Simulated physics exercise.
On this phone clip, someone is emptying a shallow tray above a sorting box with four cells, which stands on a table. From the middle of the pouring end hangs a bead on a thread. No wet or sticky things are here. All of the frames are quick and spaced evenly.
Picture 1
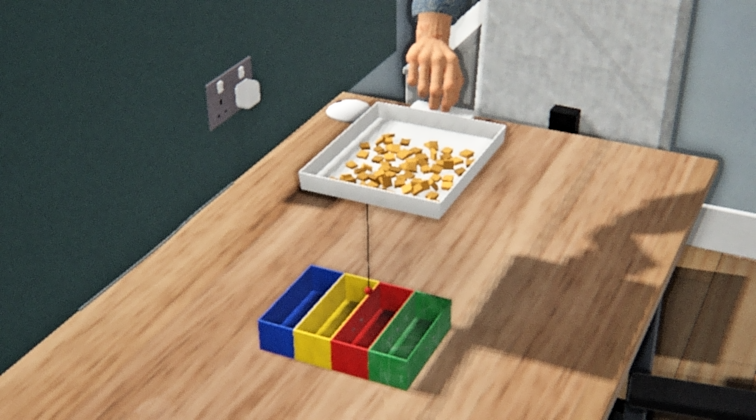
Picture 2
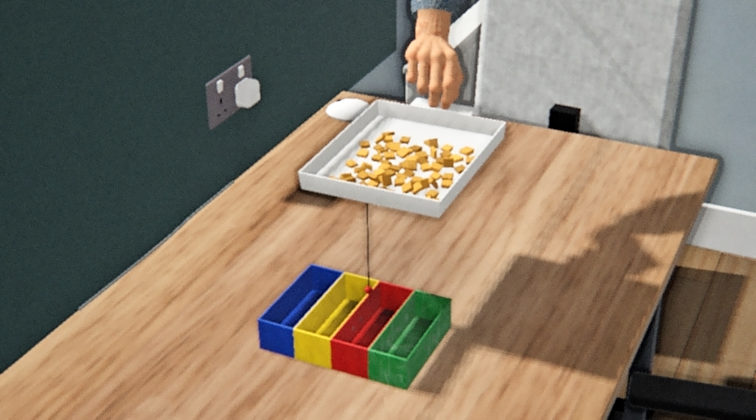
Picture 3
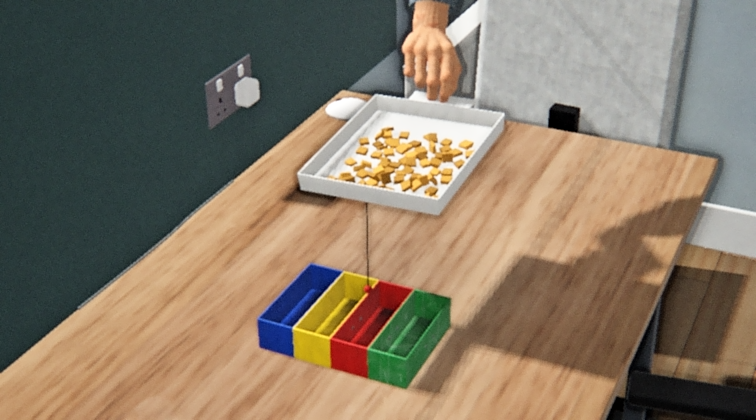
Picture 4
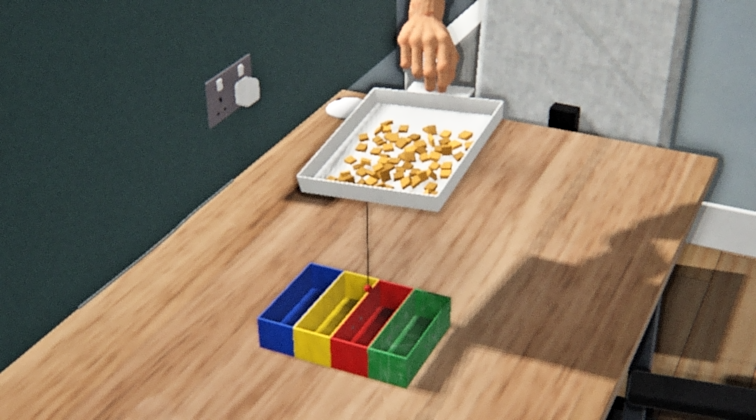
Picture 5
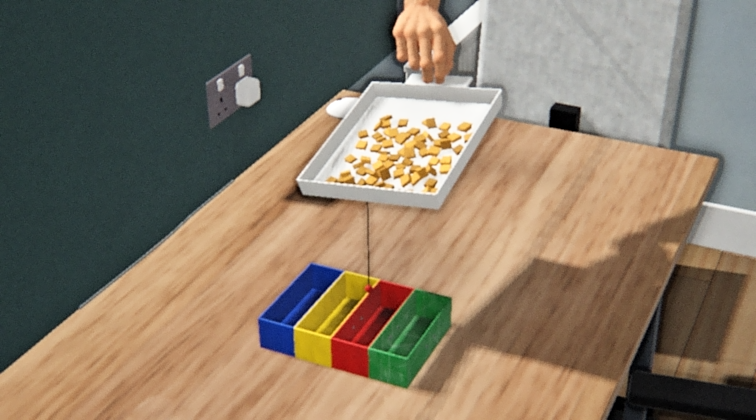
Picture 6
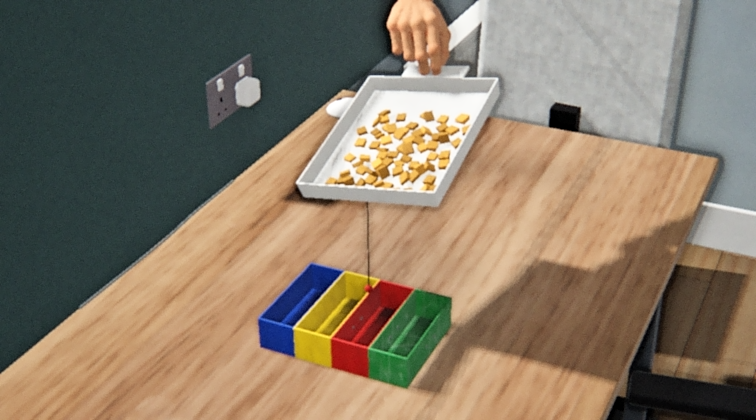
A hand at the far end of a white tray of small golden squares slowly raised that end, tilting the tray toward a box with blue, yellow, red and green cells on the wooden table.
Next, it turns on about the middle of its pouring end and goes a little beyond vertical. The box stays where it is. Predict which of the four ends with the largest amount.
The blue one ends with the most.
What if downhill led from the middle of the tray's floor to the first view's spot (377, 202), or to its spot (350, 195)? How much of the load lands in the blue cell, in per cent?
You'd see roughly 10 per cent the first time and 40 per cent the second.
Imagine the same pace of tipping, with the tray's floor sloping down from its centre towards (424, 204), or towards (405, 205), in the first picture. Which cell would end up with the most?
First aim: The green cell. Second aim: The green one.
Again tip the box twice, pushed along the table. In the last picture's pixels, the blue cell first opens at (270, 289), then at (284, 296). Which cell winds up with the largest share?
Try 1 - yellow; try 2 - the yellow one.
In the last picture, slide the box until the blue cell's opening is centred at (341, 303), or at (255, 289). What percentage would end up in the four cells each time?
First some 10, then 100 per cent.
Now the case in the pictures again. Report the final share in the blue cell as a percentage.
Around 70 per cent.
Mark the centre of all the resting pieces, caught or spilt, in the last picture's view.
Roughly at pixel (309, 309).
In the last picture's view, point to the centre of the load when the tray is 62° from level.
The load is centred about (342, 170).
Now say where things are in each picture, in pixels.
Corners of the pouring end near (301, 172) and (439, 202), level; middle of the load near (396, 170), cereal squares; bead on its thread near (369, 291); blue cell near (277, 337); yellow cell near (313, 347); red cell near (350, 357); green cell near (388, 368), in the first frame.
Corners of the pouring end near (301, 172) and (439, 200), level; middle of the load near (396, 168), in the second frame.
Corners of the pouring end near (300, 173) and (437, 198), tipped barely, lowest at the left corner; middle of the load near (396, 165), in the third frame.
Corners of the pouring end near (299, 176) and (436, 195), tipped a little, lowest at the left corner; middle of the load near (395, 161), in the fourth frame.
Corners of the pouring end near (299, 179) and (435, 193), tipped a little, lowest at the left corner; middle of the load near (395, 158), in the fifth frame.
Corners of the pouring end near (299, 182) and (433, 191), tipped clearly, lowest at the left corner; middle of the load near (394, 155); blue cell near (277, 335); yellow cell near (313, 345); red cell near (350, 355); green cell near (388, 365), in the sixth frame.
Shortly afterwards, tray tipped steeply; all but a few on the tray; only a few falling or outside the box.
Next, tray tipped past a quarter turn; the bulk on the tray; a little in the blue cell; a little falling or outside the box.
Some moments later, tray tipped past a quarter turn; the bulk in the blue cell; a little in the yellow cell; only a few in the red cell; a little falling or outside the box.
In the end, tray tipped past a quarter turn; the bulk in the blue cell; a little in the yellow cell; only a few in the red cell; none at all in the green cell; a little outside the box.
